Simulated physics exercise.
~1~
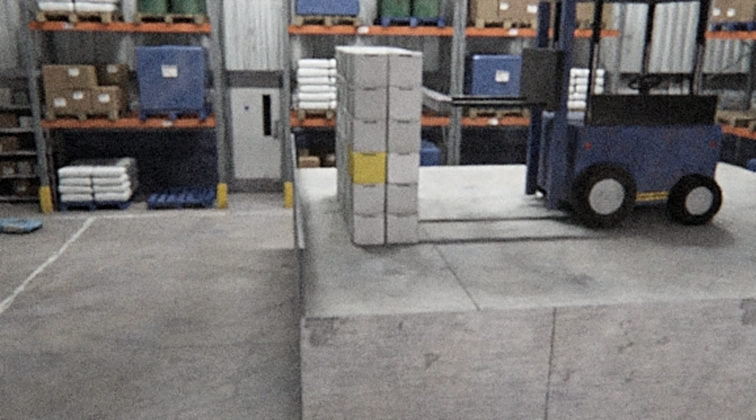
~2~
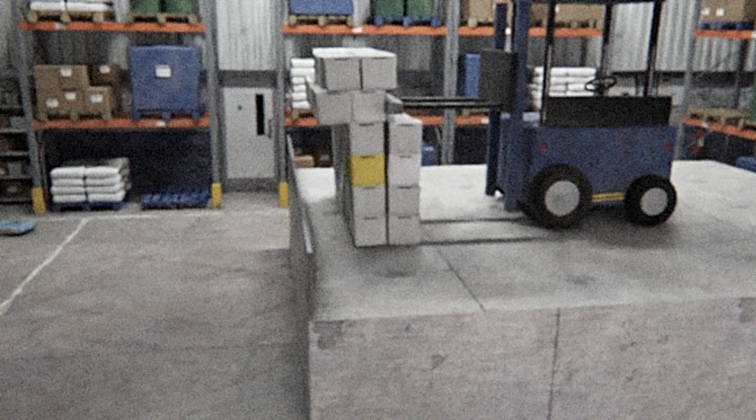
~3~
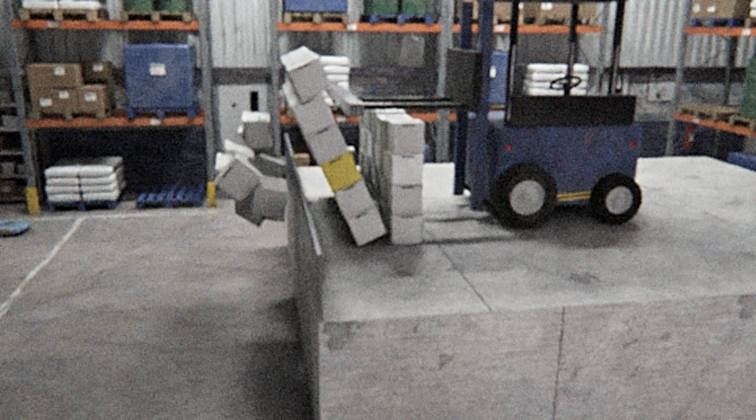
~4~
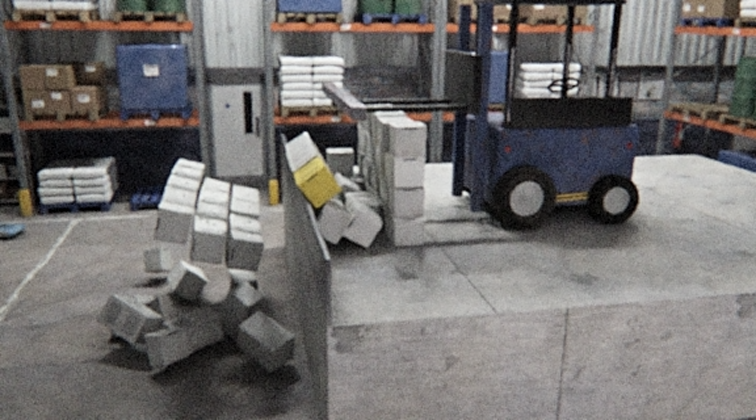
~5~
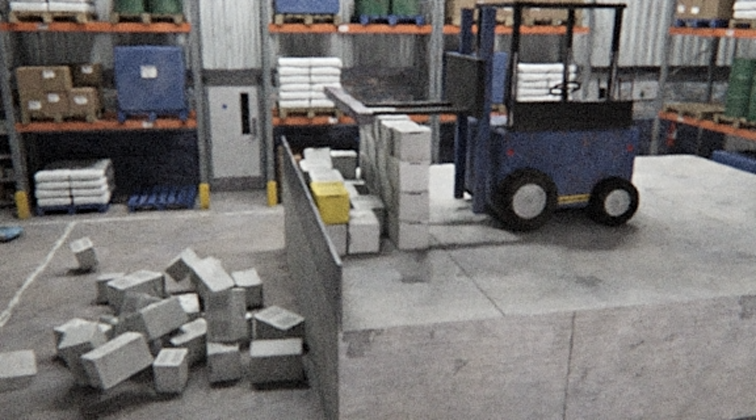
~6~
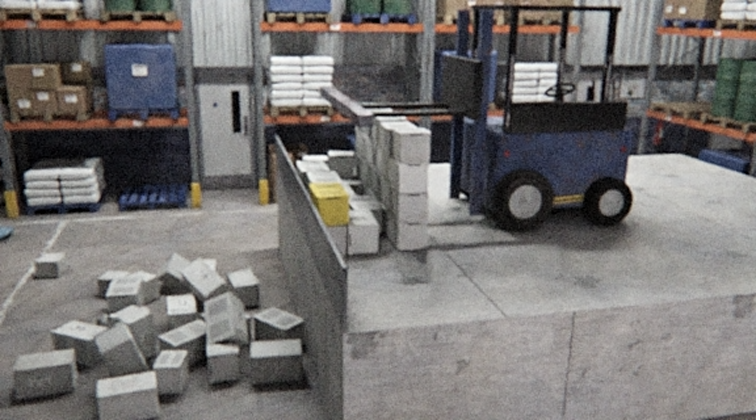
A blue forklift pushes a block of pale boxes, toppling many off a ledge, and stops, leaving the yellow one on top.
